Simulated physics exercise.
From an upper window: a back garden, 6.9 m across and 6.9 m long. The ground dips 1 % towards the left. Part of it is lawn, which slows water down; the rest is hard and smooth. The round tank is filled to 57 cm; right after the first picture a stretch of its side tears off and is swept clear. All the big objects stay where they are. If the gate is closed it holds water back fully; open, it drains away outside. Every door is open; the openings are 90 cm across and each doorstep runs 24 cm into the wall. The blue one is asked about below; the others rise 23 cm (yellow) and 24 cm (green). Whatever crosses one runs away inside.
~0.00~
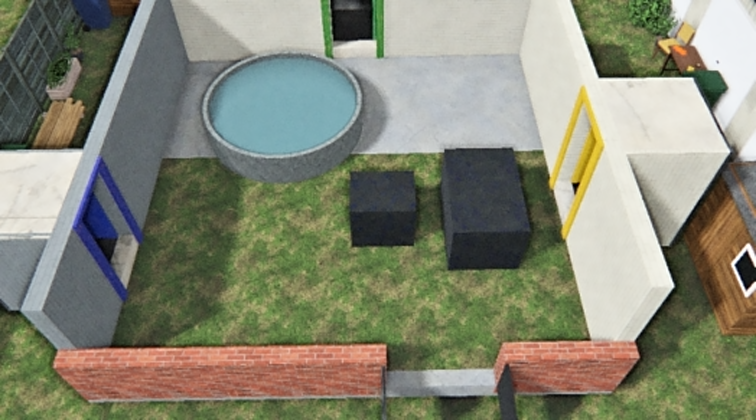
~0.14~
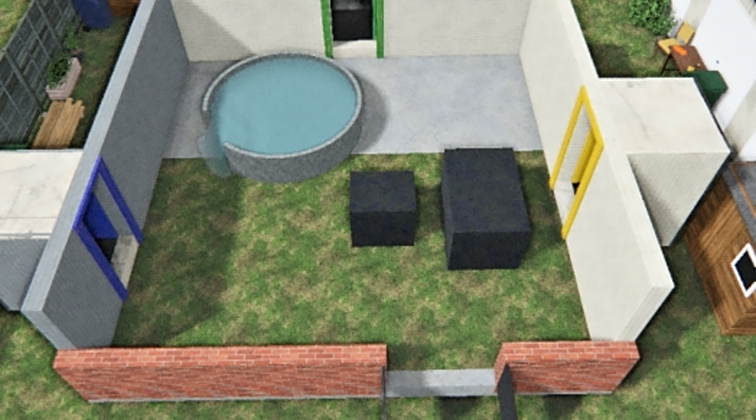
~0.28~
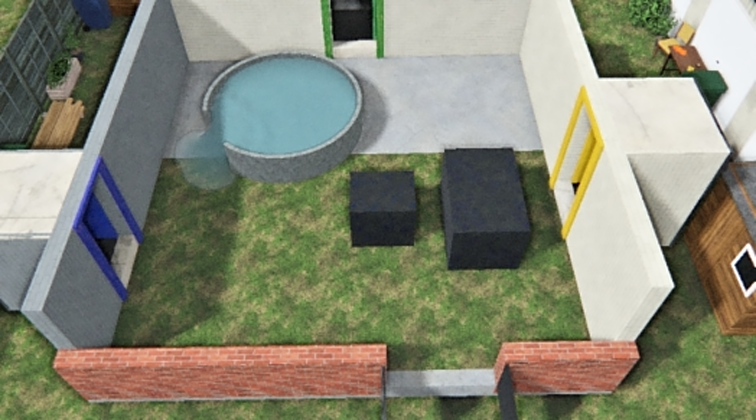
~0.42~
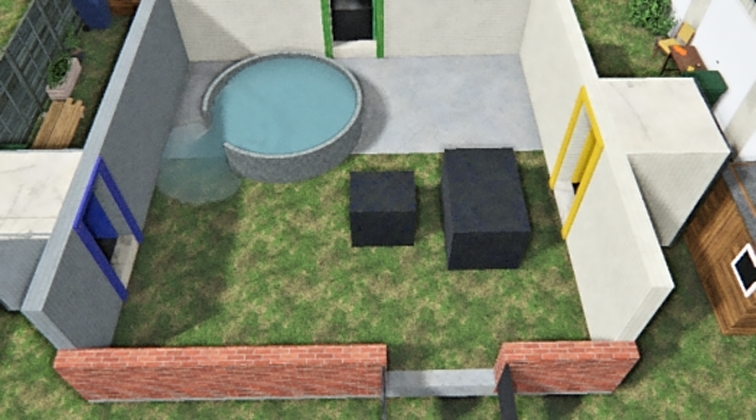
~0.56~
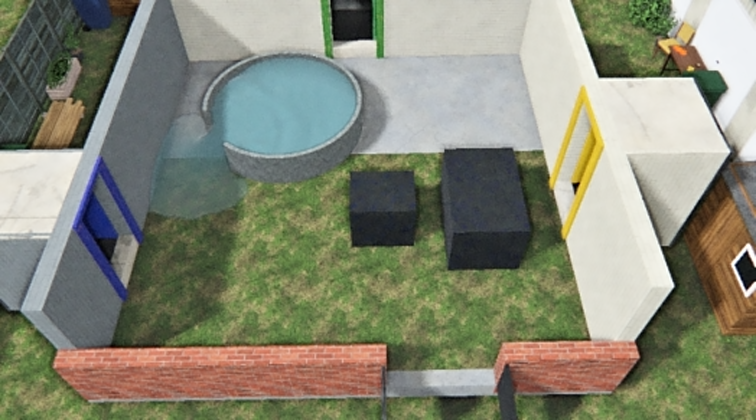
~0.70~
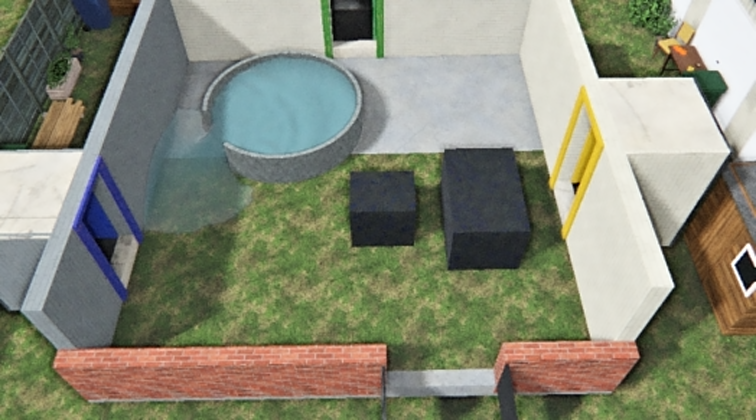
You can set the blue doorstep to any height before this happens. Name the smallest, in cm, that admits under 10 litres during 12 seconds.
About 11 cm.
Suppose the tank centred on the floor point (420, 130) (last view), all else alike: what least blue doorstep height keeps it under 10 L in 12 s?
Then roughly 12.5 cm.
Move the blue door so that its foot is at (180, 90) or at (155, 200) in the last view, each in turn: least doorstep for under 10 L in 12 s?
About 11.0 and 27 cm.
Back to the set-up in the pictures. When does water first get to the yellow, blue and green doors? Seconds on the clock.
Yellow not within the 12 s, blue 1.0 s, green 3.4 s.
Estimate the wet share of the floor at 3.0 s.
About 30 per cent.
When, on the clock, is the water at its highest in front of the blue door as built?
Around 2.4 s.
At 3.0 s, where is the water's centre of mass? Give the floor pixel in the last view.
At about (250, 158).
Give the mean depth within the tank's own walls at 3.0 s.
Some 35 cm.
After 1.4 s water covers 15 % of the floor, deepest (42 cm) near (174, 157); 11 cm at the blue door, 0 litres in over its 25 cm doorstep.
After 3.0 s water covers 30 % of the floor, deepest (32 cm) near (174, 157); 13 cm at the blue door, 0 litres in over its 25 cm doorstep.
After 12.0 s water covers 100 % of the floor, deepest (14 cm) near (162, 165); 11 cm at the blue door, 0 litres in over its 25 cm doorstep.
At the blue door as built, the water arrived by 1.0 s and peaked near 15 cm at 2.4 s.
With a doorstep of 9 cm, 34 litres would have come in within the 12 s; with 12 cm, 5 litres. So under 10 litres takes about 11 cm.
